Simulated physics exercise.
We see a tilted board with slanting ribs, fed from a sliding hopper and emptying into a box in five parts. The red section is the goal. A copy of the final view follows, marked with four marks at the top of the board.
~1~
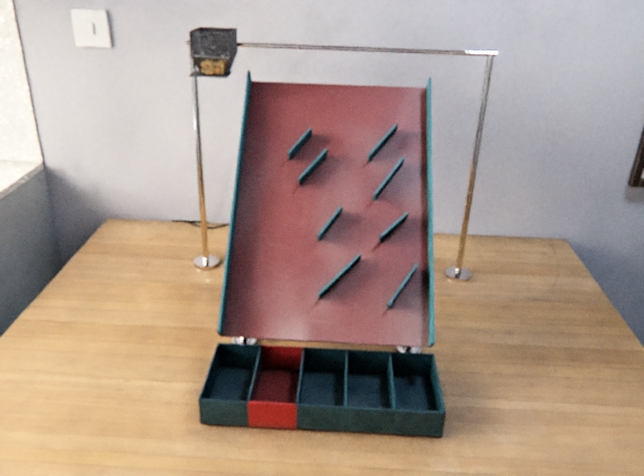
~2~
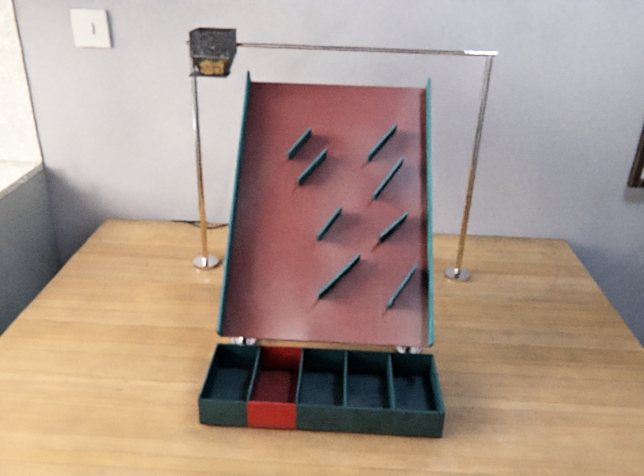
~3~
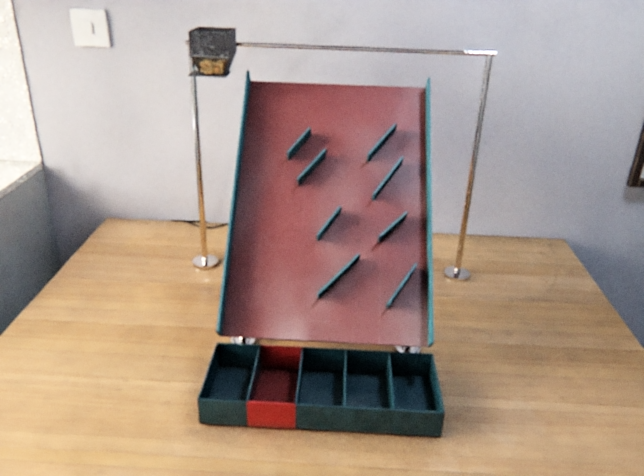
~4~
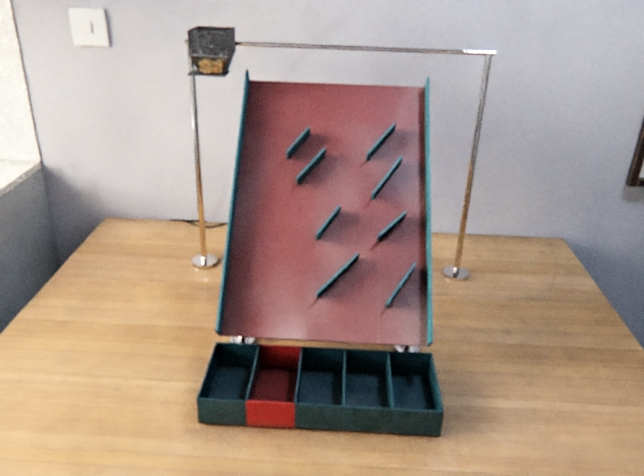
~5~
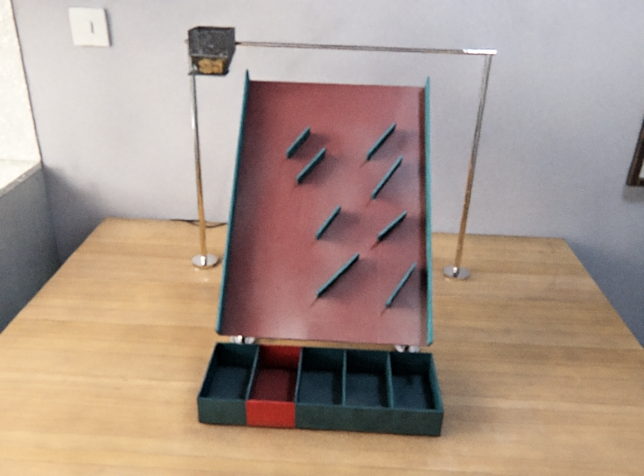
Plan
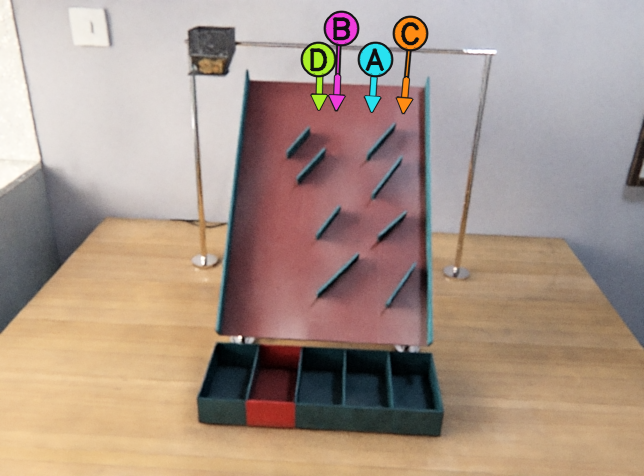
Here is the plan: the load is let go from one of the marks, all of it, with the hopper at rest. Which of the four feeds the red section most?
Mark A does it best.
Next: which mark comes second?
B.
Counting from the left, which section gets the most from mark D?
The first from the left.
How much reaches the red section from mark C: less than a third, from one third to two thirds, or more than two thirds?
Mark C gives less than a third.
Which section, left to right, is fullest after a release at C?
It is the fifth one.
On the marked copy, mark A meets the board at (372, 106); mark B meets the board at (336, 104); mark C meets the board at (403, 107); mark D meets the board at (318, 104).
For mark A, about two thirds in the red section, about a quarter in other sections.
For mark B, about half in the red section, about half in other sections.
For mark C, about a quarter in the red section, most in other sections.
For mark D, a small part in the red section, most in other sections.
